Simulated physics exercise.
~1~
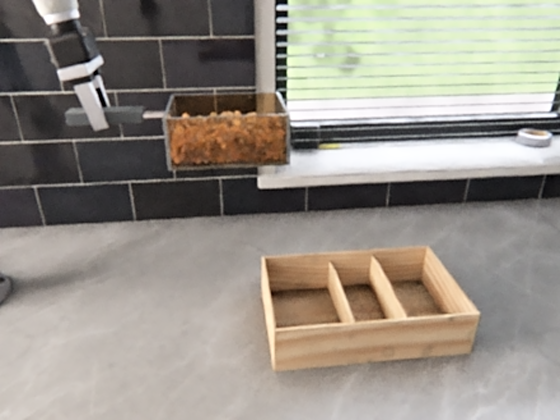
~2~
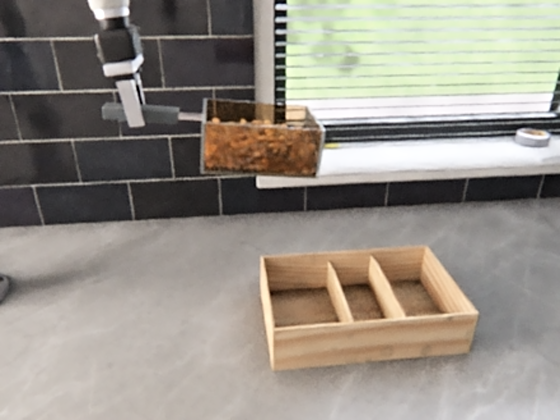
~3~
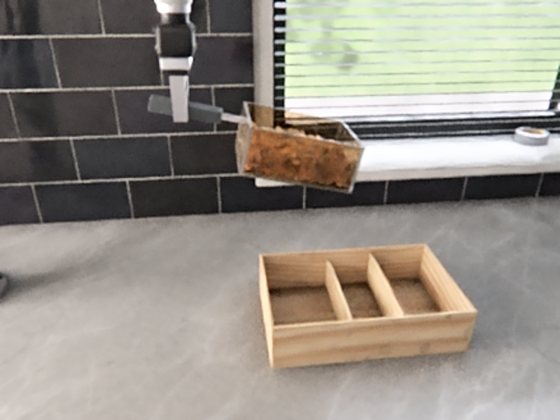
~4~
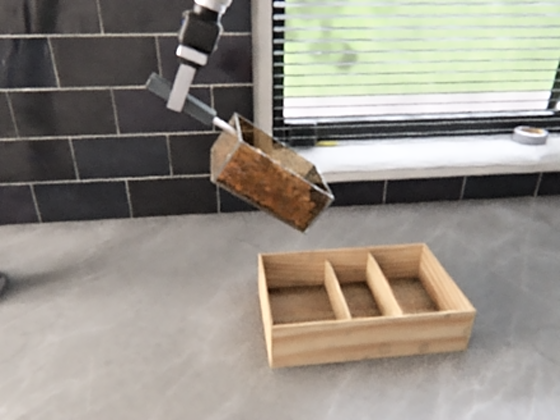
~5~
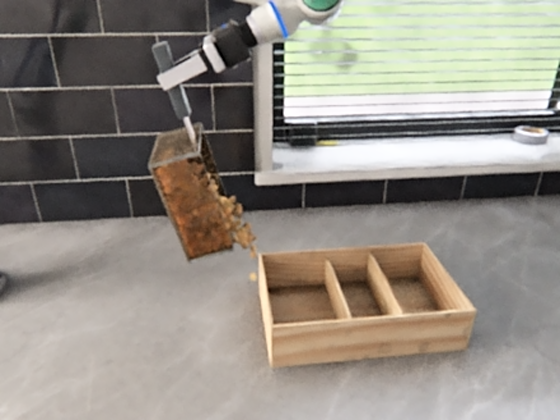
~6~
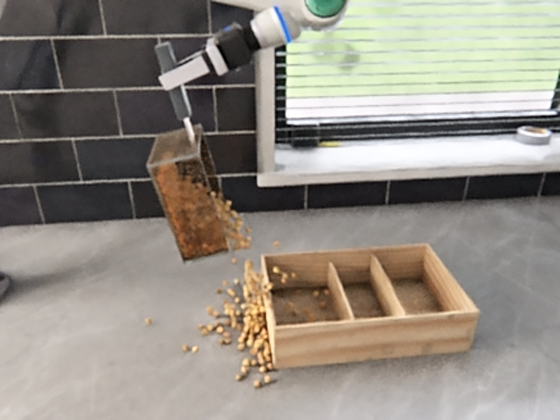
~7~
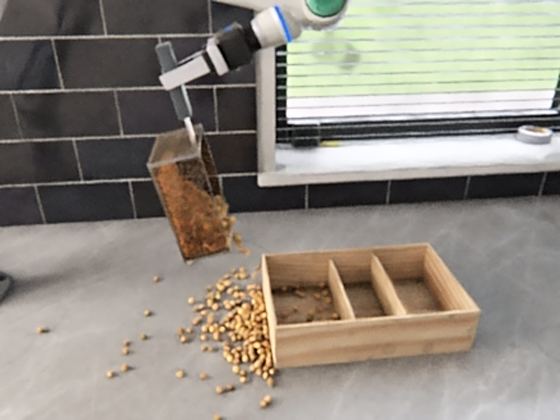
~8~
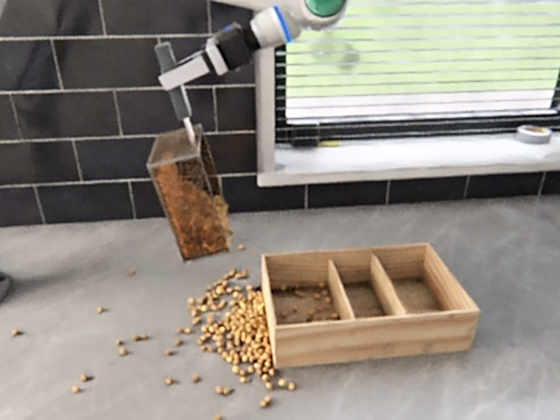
A robot arm holds a clear box heaped with dried chickpeas above a grey table top and carries it right, toward an open wooden crate divided into three parts. The box begins to tip, its right end dropping. It then swings back left as it tilts steeply, until it hangs nearly upright beside the crate. Chickpeas spill from its edge, a few landing in the crate's left part but most falling short. At the end the arm holds still, with many chickpeas still in the box and a large pile scattered on the table.
